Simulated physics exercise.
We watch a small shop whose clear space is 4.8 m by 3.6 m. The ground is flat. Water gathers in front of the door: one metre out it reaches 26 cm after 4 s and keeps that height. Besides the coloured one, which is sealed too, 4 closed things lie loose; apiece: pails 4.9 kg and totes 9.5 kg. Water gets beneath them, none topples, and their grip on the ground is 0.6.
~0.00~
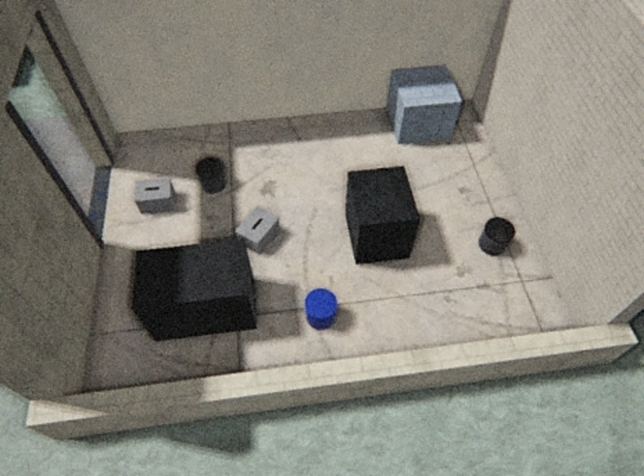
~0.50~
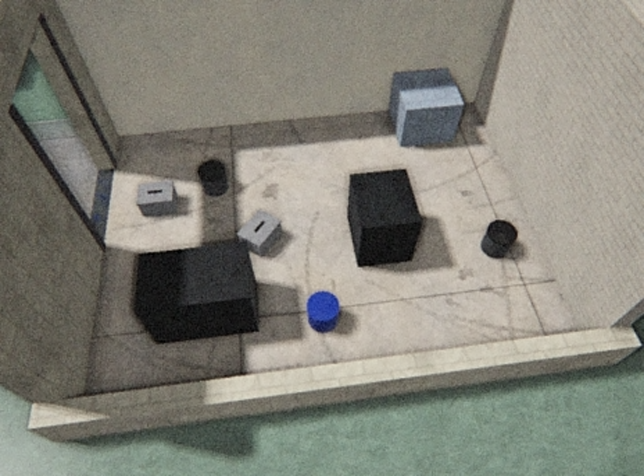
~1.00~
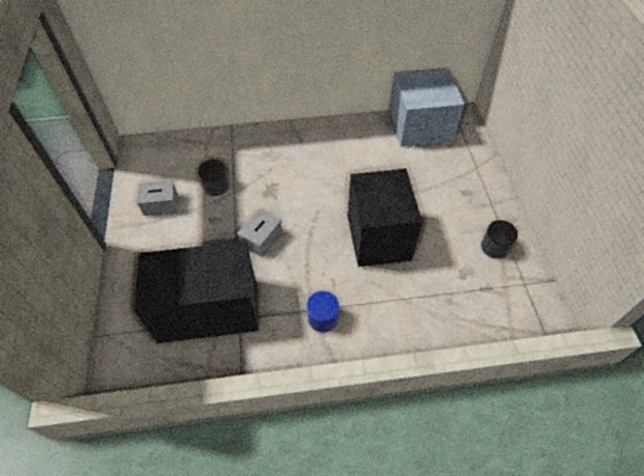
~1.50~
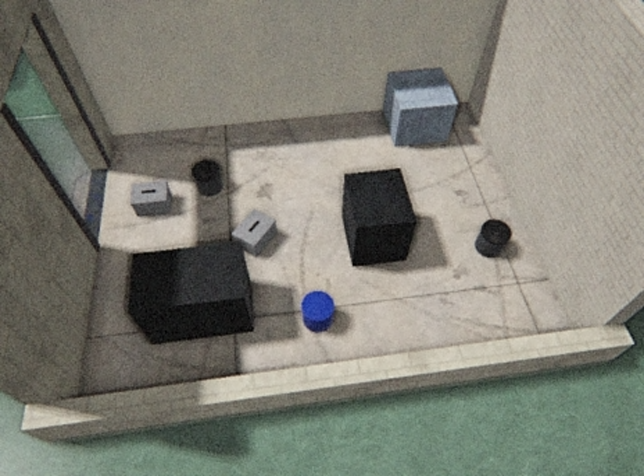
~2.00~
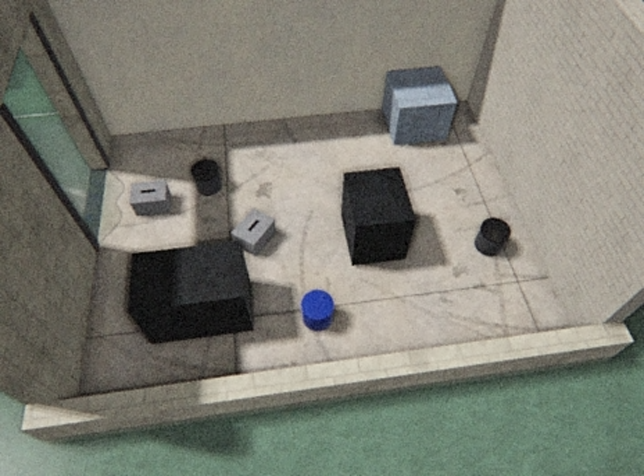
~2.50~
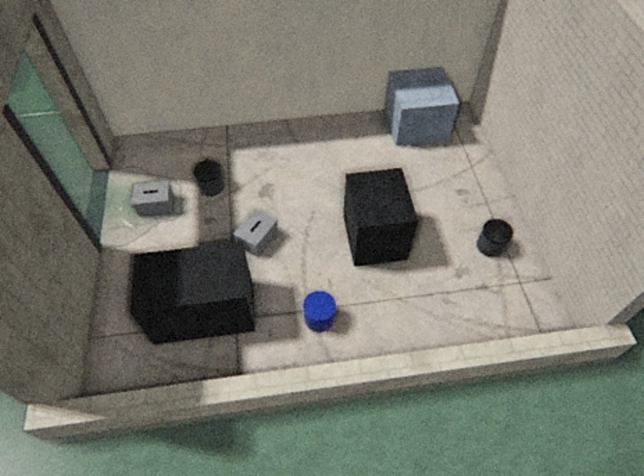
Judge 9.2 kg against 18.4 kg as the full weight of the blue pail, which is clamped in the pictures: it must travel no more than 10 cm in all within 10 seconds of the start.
For it, the smaller load will do.
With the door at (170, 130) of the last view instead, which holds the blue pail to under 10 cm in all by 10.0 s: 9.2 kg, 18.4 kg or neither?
In that case only the larger load is enough.
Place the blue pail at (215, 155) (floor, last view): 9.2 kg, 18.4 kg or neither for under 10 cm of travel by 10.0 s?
It takes the larger.
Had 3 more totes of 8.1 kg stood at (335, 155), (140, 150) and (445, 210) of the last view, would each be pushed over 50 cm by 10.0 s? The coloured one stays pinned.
In that order: More, under, past it.
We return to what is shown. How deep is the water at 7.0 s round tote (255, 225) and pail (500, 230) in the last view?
About 6 and 4 cm.
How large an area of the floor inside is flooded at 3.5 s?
Some 3.5 m2.
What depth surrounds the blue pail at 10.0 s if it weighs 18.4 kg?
Roughly 6 cm.
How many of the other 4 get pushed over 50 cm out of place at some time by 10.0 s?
4 of them.
After 3.5 s the blue pail would be 0 cm from its start with 9.2 kg and 0 cm from its start with 18.4 kg; 0 cm of water round it then.
After 4.5 s the blue pail would be 0 cm from its start with 9.2 kg and 0 cm from its start with 18.4 kg; 0 cm of water round it then.
After 7.0 s the blue pail would be 0 cm from its start with 9.2 kg and 0 cm from its start with 18.4 kg; 4 cm of water round it then.
After 10.0 s the blue pail would be 0 cm from its start with 9.2 kg and 0 cm from its start with 18.4 kg; 6 cm of water round it then.
